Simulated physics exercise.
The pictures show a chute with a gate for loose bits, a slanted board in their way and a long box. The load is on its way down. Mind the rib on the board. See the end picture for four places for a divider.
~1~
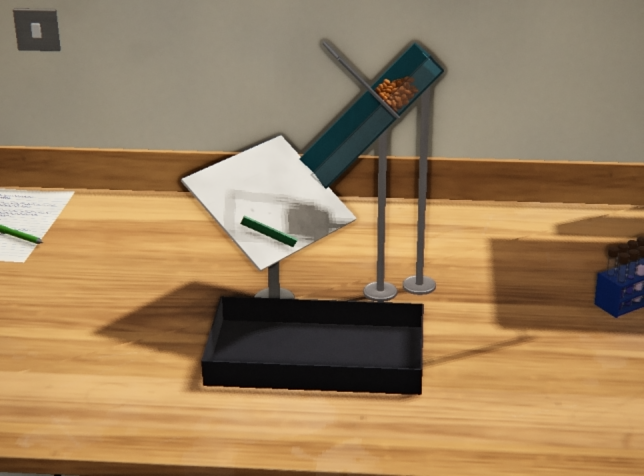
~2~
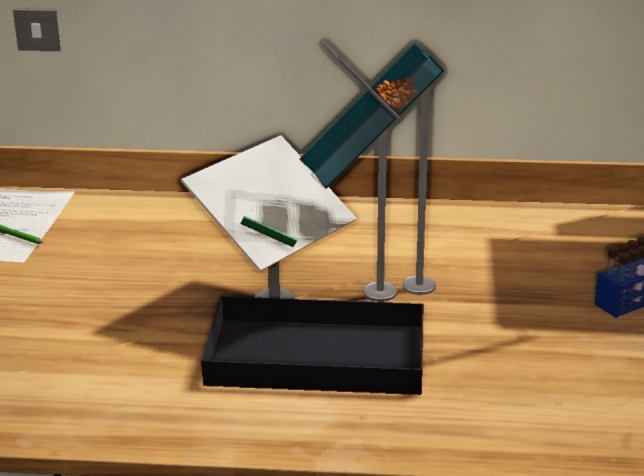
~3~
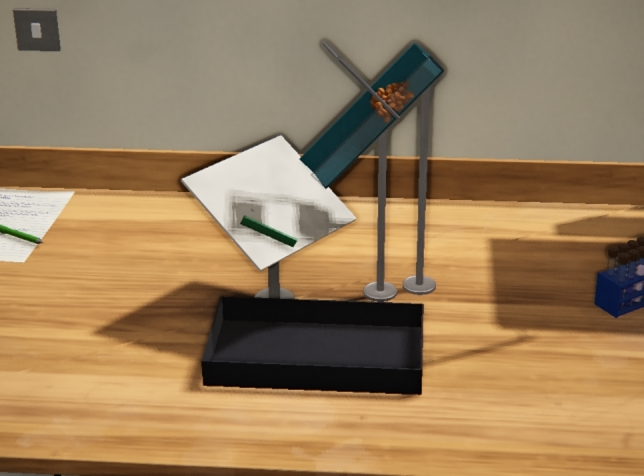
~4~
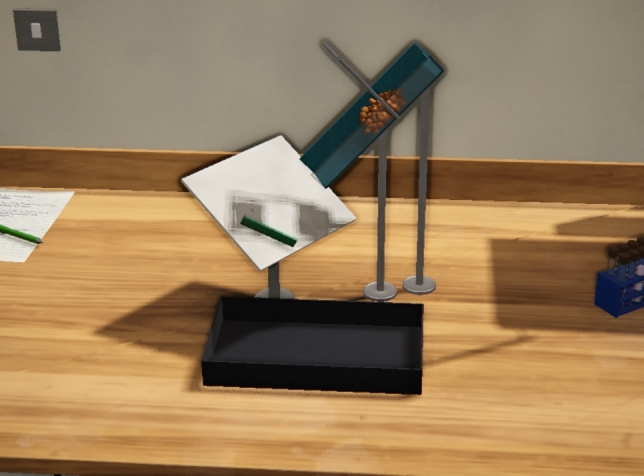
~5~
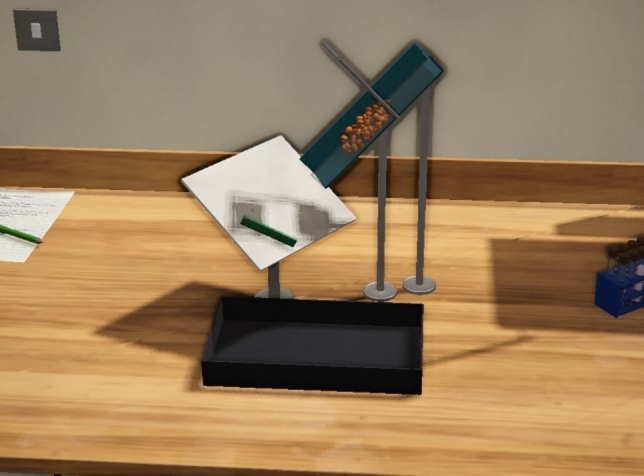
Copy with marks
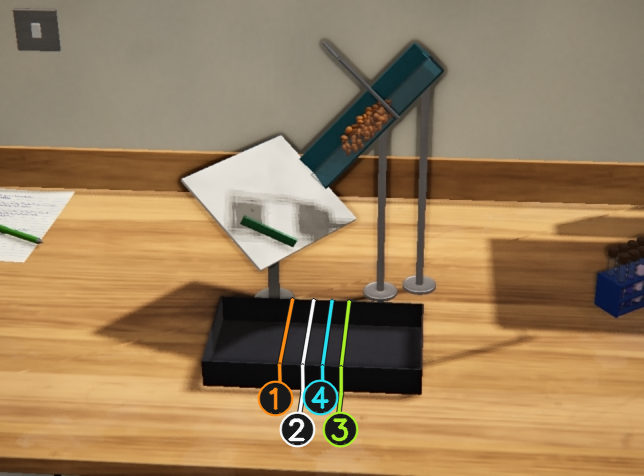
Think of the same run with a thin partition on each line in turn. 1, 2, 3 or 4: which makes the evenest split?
4 beats the others.
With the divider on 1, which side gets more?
Right.
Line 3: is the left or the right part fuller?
The left side.
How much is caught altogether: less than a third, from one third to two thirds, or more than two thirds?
More than two thirds.
On the marked copy, line 1 crosses the front rim at (279, 364); line 2 crosses the front rim at (302, 365); line 3 crosses the front rim at (341, 366); line 4 crosses the front rim at (322, 365).
Choosing 1, of what is caught, a stray few on the left of the divider, nearly all on the right.
Choosing 2, of what is caught, a stray few on the left of the divider, nearly all on the right.
Choosing 3, of what is caught, nearly all on the left of the divider, a small part on the right.
Choosing 4, of what is caught, about two thirds on the left of the divider, about a third on the right.
